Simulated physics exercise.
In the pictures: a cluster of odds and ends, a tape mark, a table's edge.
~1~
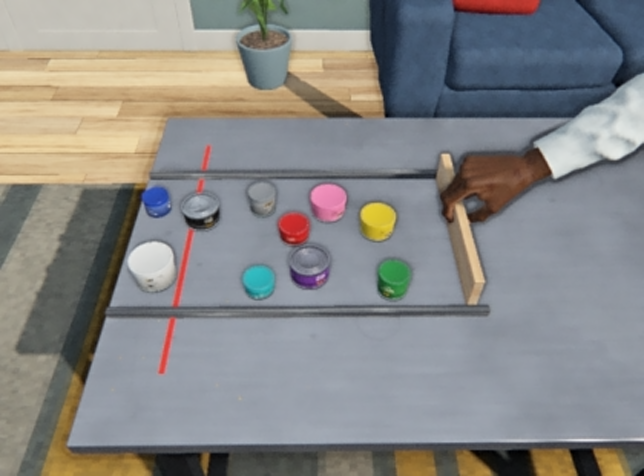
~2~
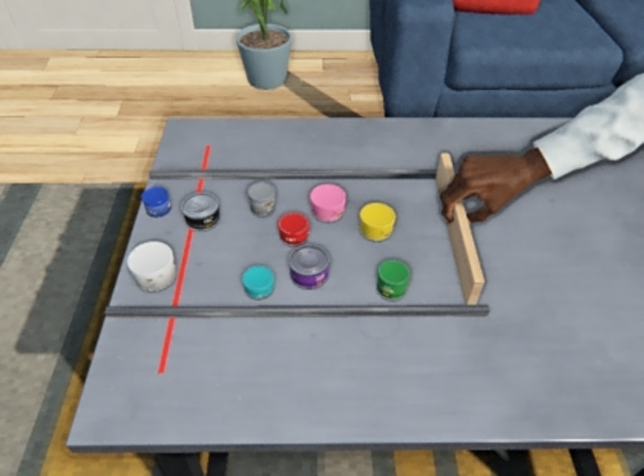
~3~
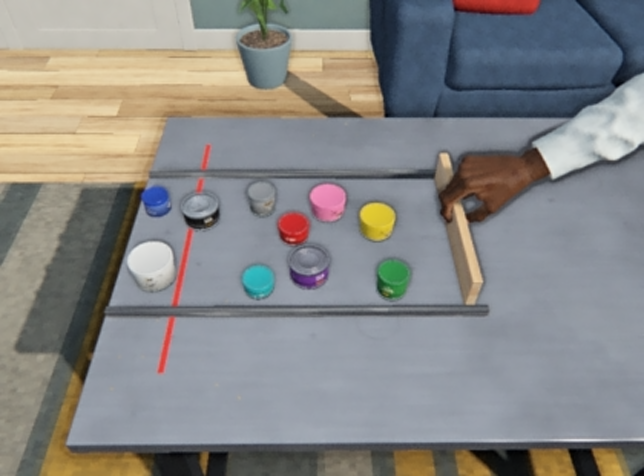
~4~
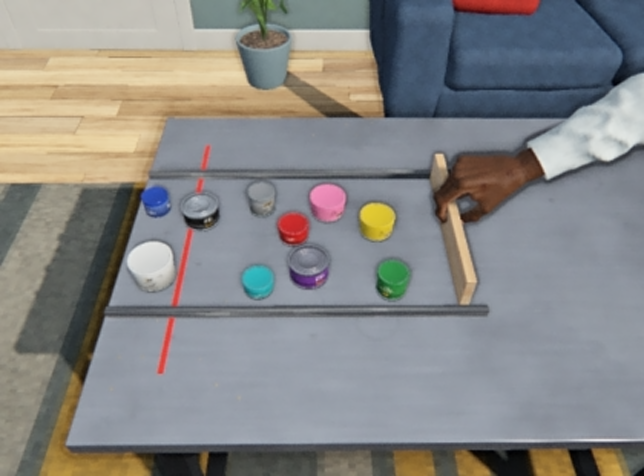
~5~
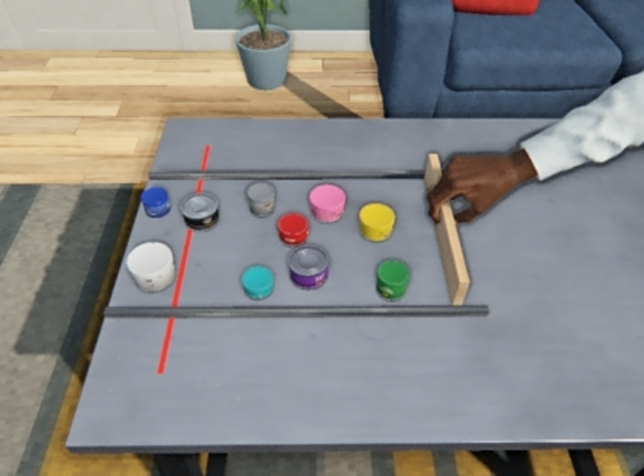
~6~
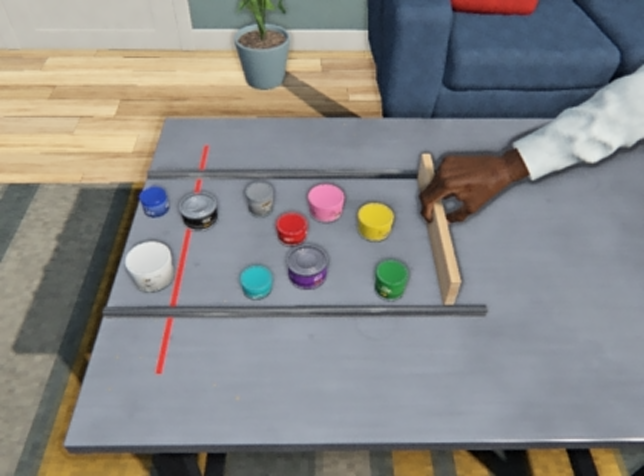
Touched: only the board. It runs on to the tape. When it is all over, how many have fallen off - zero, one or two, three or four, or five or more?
In the end, one or two have fallen off.
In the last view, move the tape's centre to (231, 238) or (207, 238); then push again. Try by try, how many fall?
First 0, second 0.
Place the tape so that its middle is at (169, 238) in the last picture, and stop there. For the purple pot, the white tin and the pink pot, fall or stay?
The purple pot is still there; as for the white tin, it is no longer there; and the pink pot is still there.
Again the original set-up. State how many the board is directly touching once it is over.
At rest, 4 are in contact.
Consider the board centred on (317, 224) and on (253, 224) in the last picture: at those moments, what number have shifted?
Note: First position 5; second position 8.
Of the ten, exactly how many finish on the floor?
Result: A total of 2.
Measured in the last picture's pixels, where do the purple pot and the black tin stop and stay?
The first comes to rest at (161, 258), and the second at (145, 213).
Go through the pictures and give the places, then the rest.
In the first picture, blue tub (157, 203); white tin (153, 268); black tin (202, 212); board (457, 224); tape (190, 238).
In the second picture, white tin (153, 267); green tin (393, 281).
In the third picture, black tin (201, 212); yellow pot (377, 222).
In the fourth picture, blue tub (156, 202); purple pot (309, 267).
In the fifth picture, white tin (152, 268); pink pot (327, 204).
In the sixth picture, blue tub (155, 202); white tin (151, 267); black tin (199, 212); board (436, 224); tape (187, 238).
Soon after, none off yet; blue tub at rest near (155, 202); white tin at rest near (151, 267); black tin at rest near (199, 212).
After that, none off yet; blue tub at rest near (155, 202); white tin at rest near (151, 267); black tin moving near (195, 213).
In the end, the number that fall off is one or two; gone, white tin and blue tub.
